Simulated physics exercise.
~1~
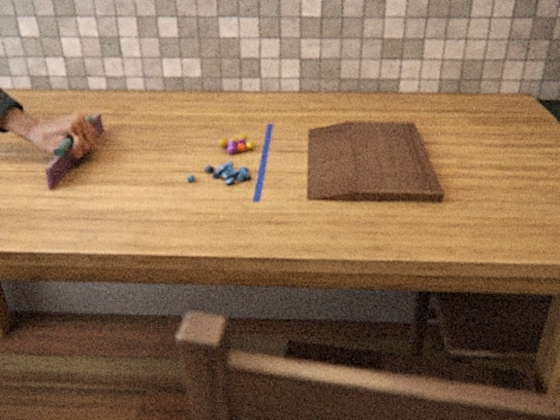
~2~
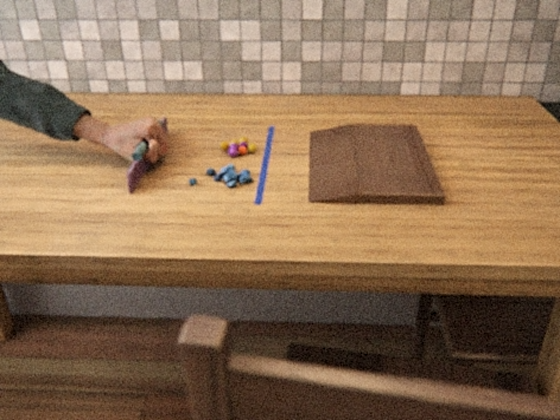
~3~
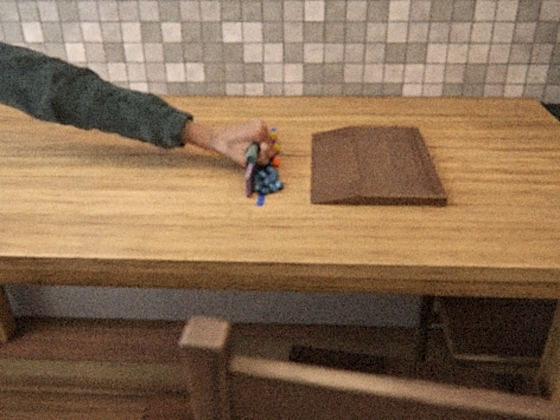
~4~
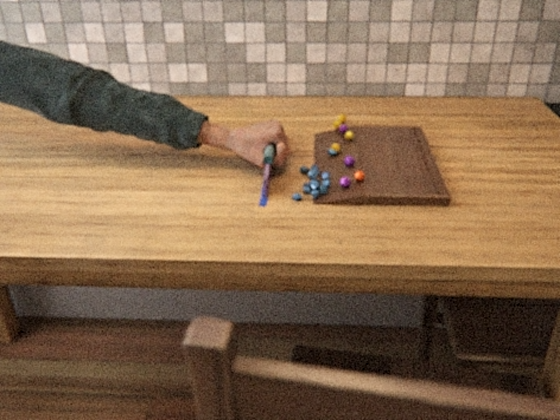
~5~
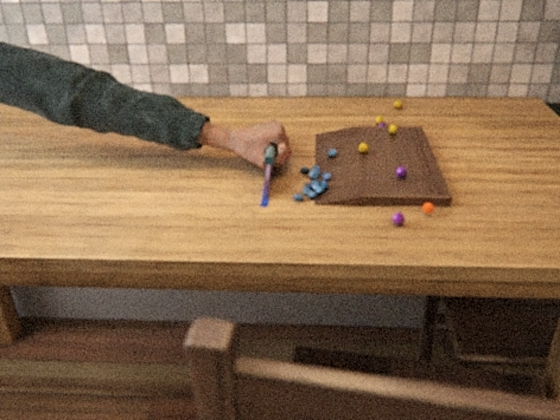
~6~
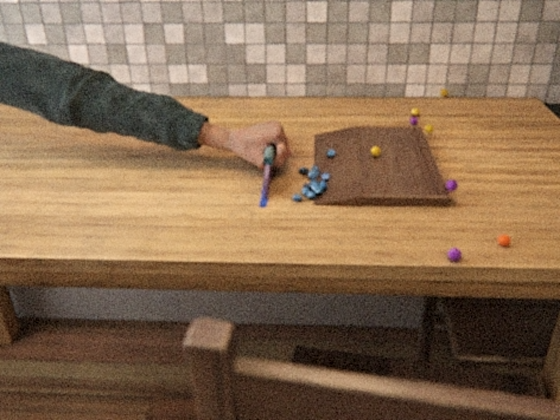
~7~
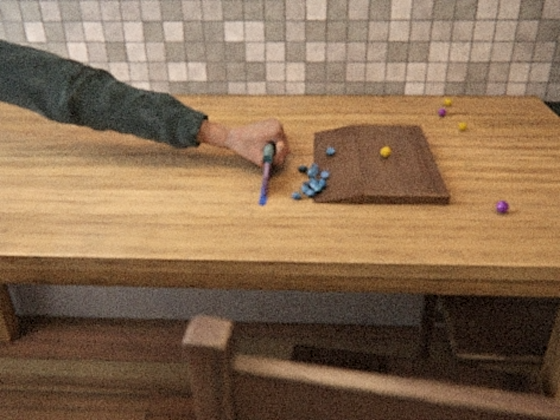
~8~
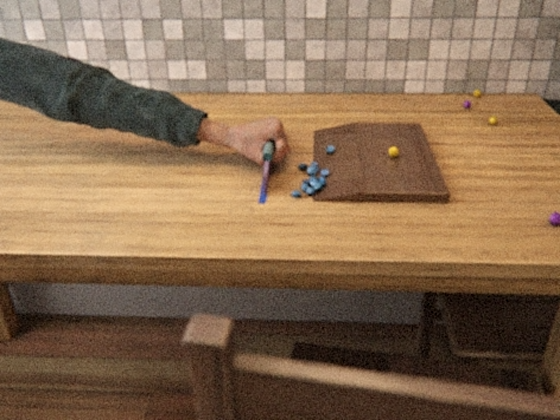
A hand slid a scraper right across a wooden table, pushing blue pieces and colourful beads toward a brown ramp, then stopped at the blue tape; the beads rolled onward over and around the ramp, while most blue pieces stayed at its near edge.
